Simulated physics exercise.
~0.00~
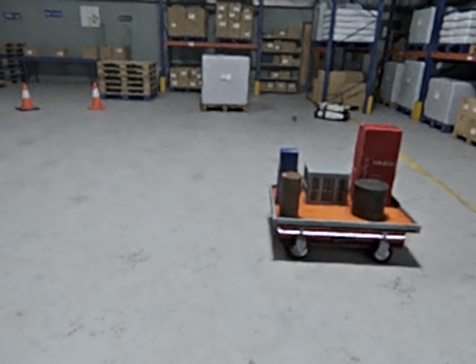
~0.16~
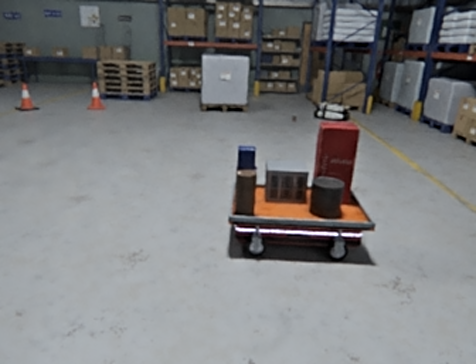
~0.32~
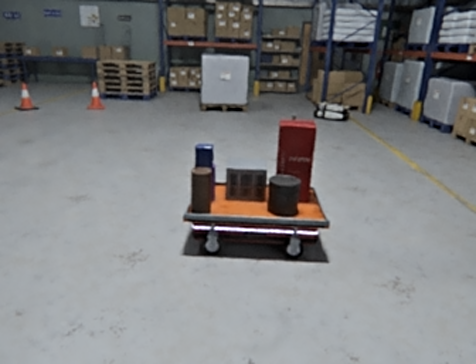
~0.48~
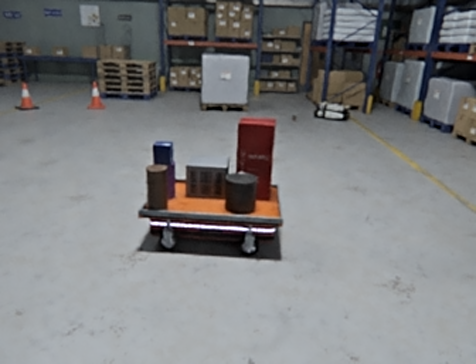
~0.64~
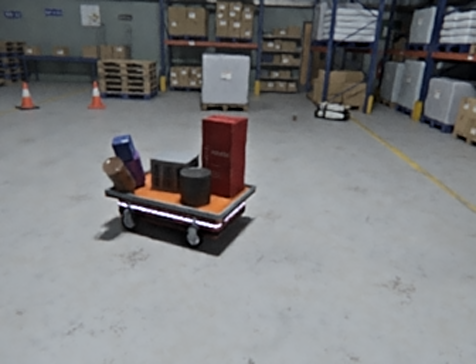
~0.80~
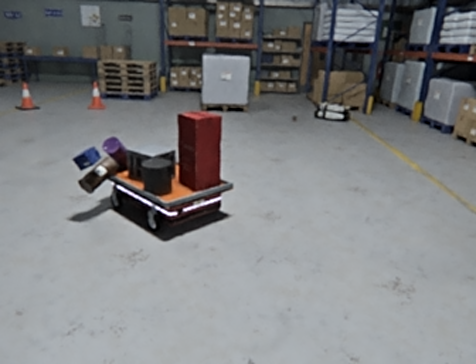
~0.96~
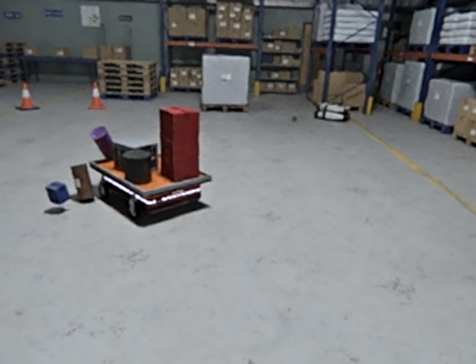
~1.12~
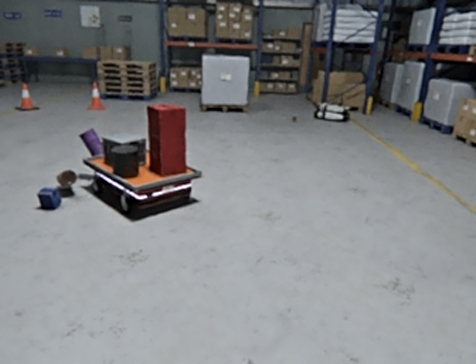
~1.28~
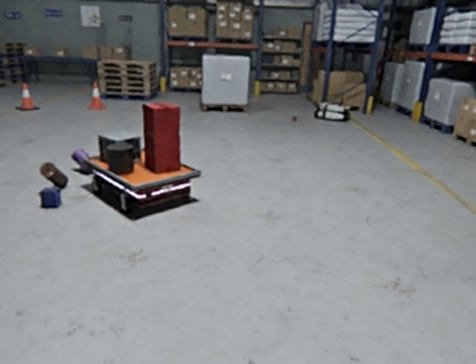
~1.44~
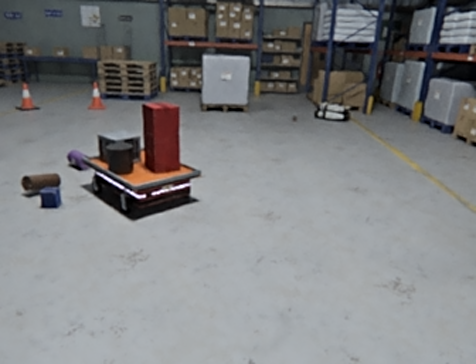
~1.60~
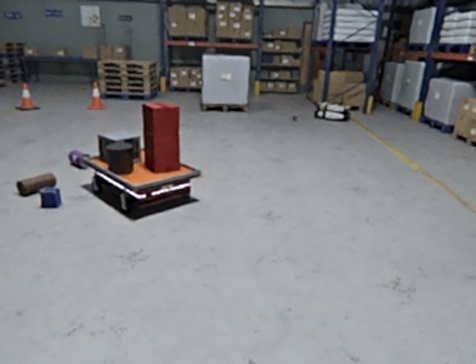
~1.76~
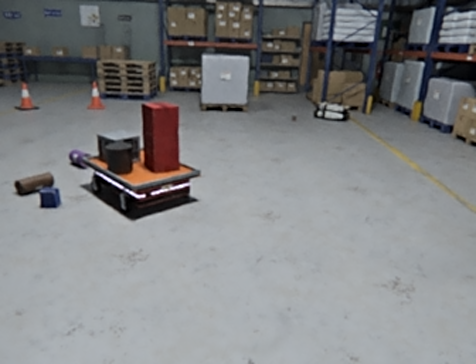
Warehouse floor with a loaded cart rolling left, turning and stopping as blue box, brown canister and purple canister tumble off.
